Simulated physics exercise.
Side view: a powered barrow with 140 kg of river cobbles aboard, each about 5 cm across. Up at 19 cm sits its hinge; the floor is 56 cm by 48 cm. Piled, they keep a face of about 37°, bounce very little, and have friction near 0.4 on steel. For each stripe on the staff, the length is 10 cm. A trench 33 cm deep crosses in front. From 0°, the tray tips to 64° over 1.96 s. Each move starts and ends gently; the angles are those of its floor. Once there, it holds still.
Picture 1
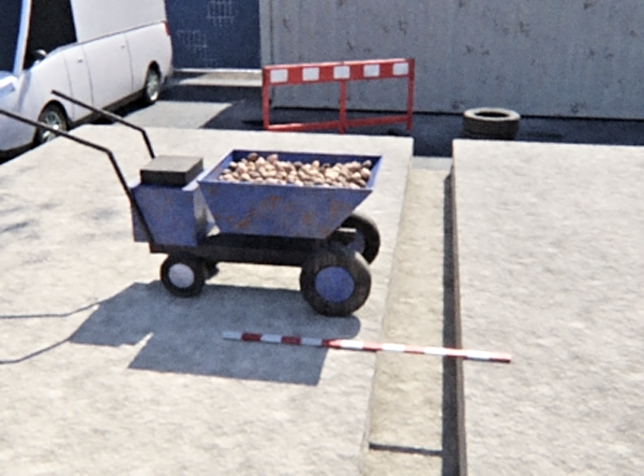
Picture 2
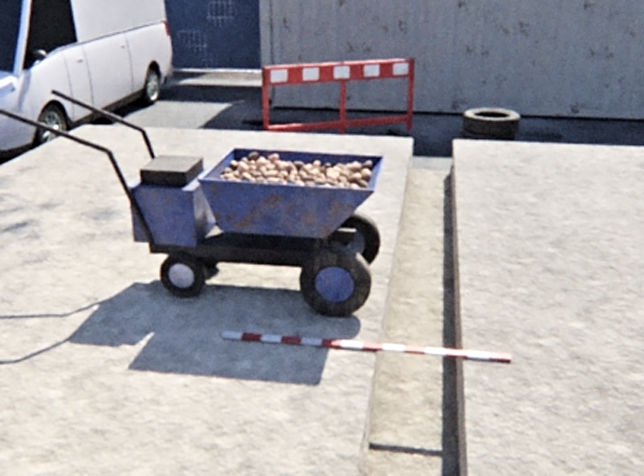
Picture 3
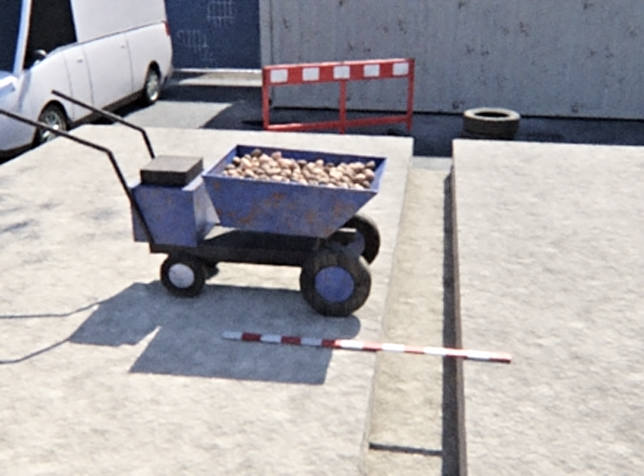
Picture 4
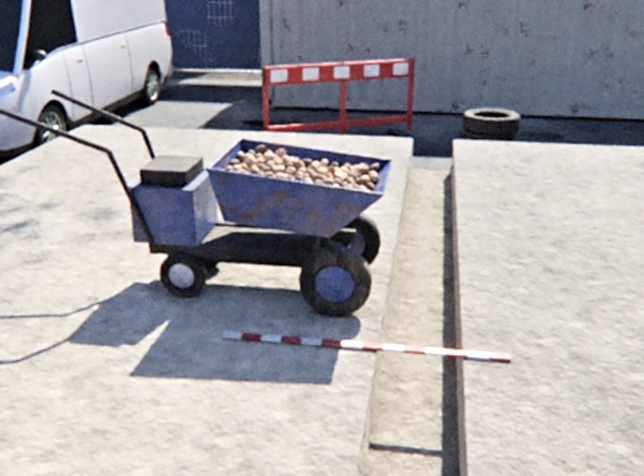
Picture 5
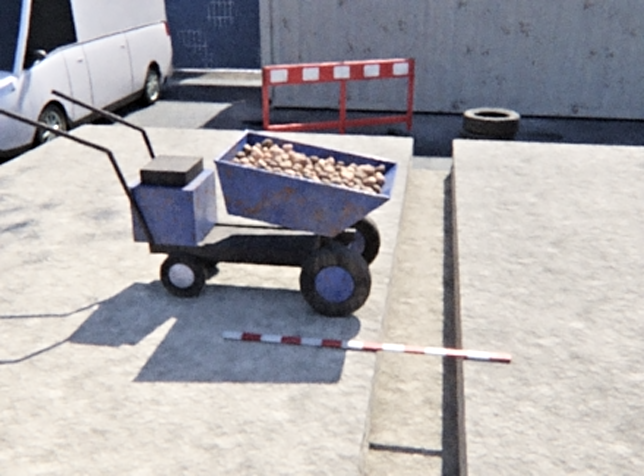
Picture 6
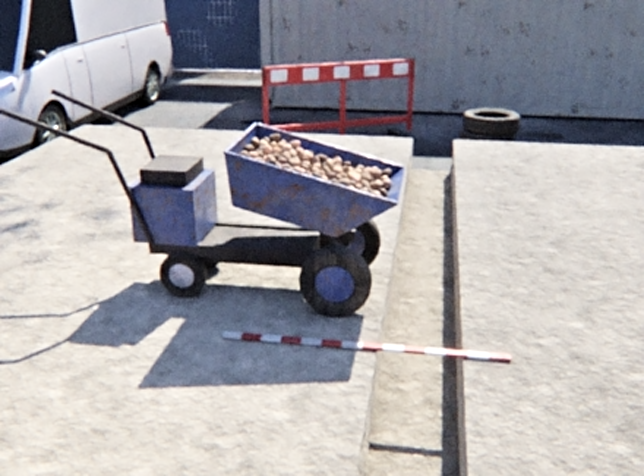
A blue powered barrow loaded with brown rounded stones stands on sunlit pale concrete, seen from the side and slightly above. Its dark handles point left, a narrow trench and red-and-white striped staff lie at right and in front, and a white van, red-and-white barrier and tyre sit behind. The tray gradually tilts down to the right, its left end rising, while the wheels and camera stay still.
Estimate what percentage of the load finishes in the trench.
Roughly 50 percent.
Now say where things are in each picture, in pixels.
Lip at (373, 191), floor tilted 0°, highest stones at (289, 168), in the first picture.
The tray is at 1°, its lip at (374, 191); the top of the load is at (290, 167), in the second picture.
Lip at (378, 193), floor tilted 3°, highest stones at (282, 165), in the third picture.
Lip at (383, 195), floor tilted 6°, highest stones at (271, 160), in the fourth picture.
The tray is at 10°, its lip at (390, 199); the top of the load is at (260, 153), in the fifth picture.
The tray is at 14°, its lip at (397, 204); the top of the load is at (266, 145), in the sixth picture.
Then, 0.9 s after the last picture the floor is at 54°, 100 % in the tray; the foremost stones are at (441, 237).
Then, 1.5 s after the last picture the floor is at 64°, 61 % in the tray, 8 % in the trench, 31 % past the trench; the foremost stones are at (541, 294).
Then, 1.8 s after the last picture the floor is at 64°, 35 % in the tray, 18 % in the trench, 48 % past the trench; the foremost stones are at (593, 302).
Then, 3.8 s after the last picture the floor is at 64°, 0 % in the tray, 50 % in the trench, 50 % past the trench; the foremost stones are at (607, 297).
